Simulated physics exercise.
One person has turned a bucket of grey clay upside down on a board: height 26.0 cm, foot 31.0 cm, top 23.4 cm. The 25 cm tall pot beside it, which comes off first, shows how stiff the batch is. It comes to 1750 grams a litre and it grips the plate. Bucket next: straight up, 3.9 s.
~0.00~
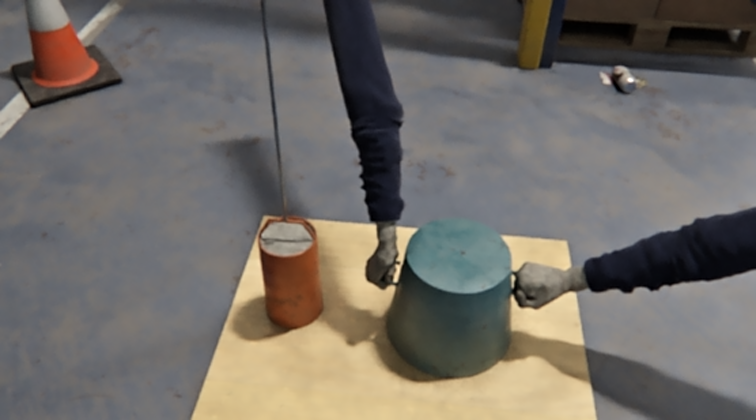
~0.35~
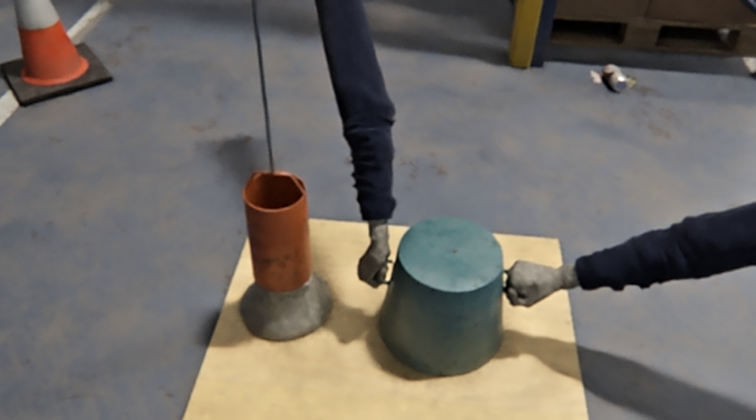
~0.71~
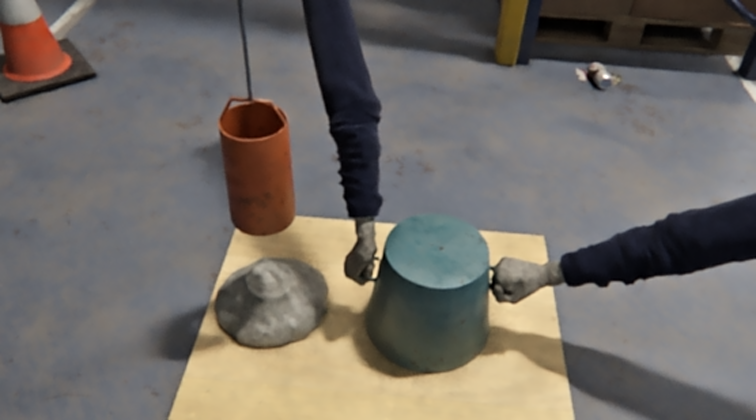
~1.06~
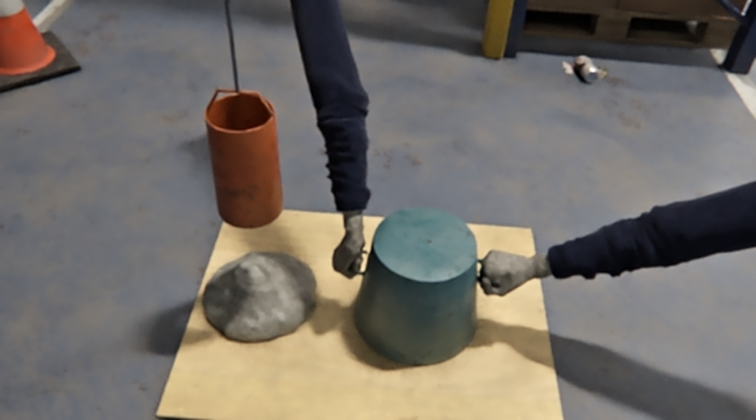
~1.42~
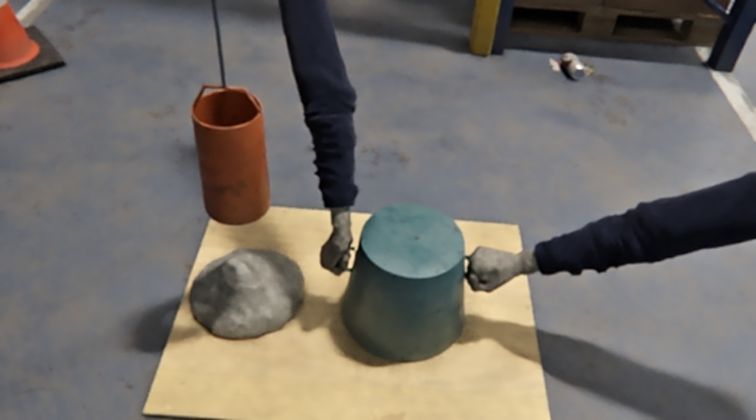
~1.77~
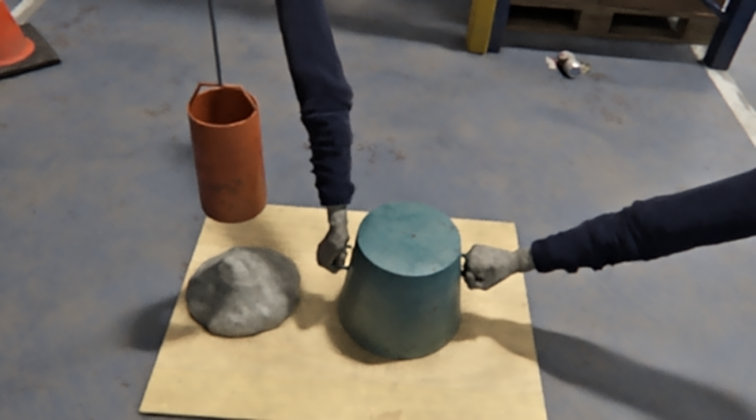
Two gloved hands gripping an upturned teal bucket on a board while an orange cylinder lifts beside it, leaving a slumped grey mound.
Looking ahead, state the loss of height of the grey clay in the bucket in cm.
About 14 cm.
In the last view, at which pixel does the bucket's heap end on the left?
Roughly at pixel (296, 317).
After 2.7 s, the bucket is up 5.6 cm; the grey clay has come down 6.2 cm to 20 cm and is 43 cm wide.
After 3.7 s, the bucket is up 16 cm; the grey clay has come down 13 cm to 13 cm and is 53 cm wide.
After 4.7 s, the bucket is up 26 cm; the grey clay has come down 14 cm to 12 cm and is 53 cm wide.
After 5.9 s, the bucket is clear; the grey clay has come down 14 cm to 12 cm and is 54 cm wide.
After 6.3 s, at rest, the bucket is clear; the grey clay has come down 14 cm to 12 cm and is 54 cm wide.
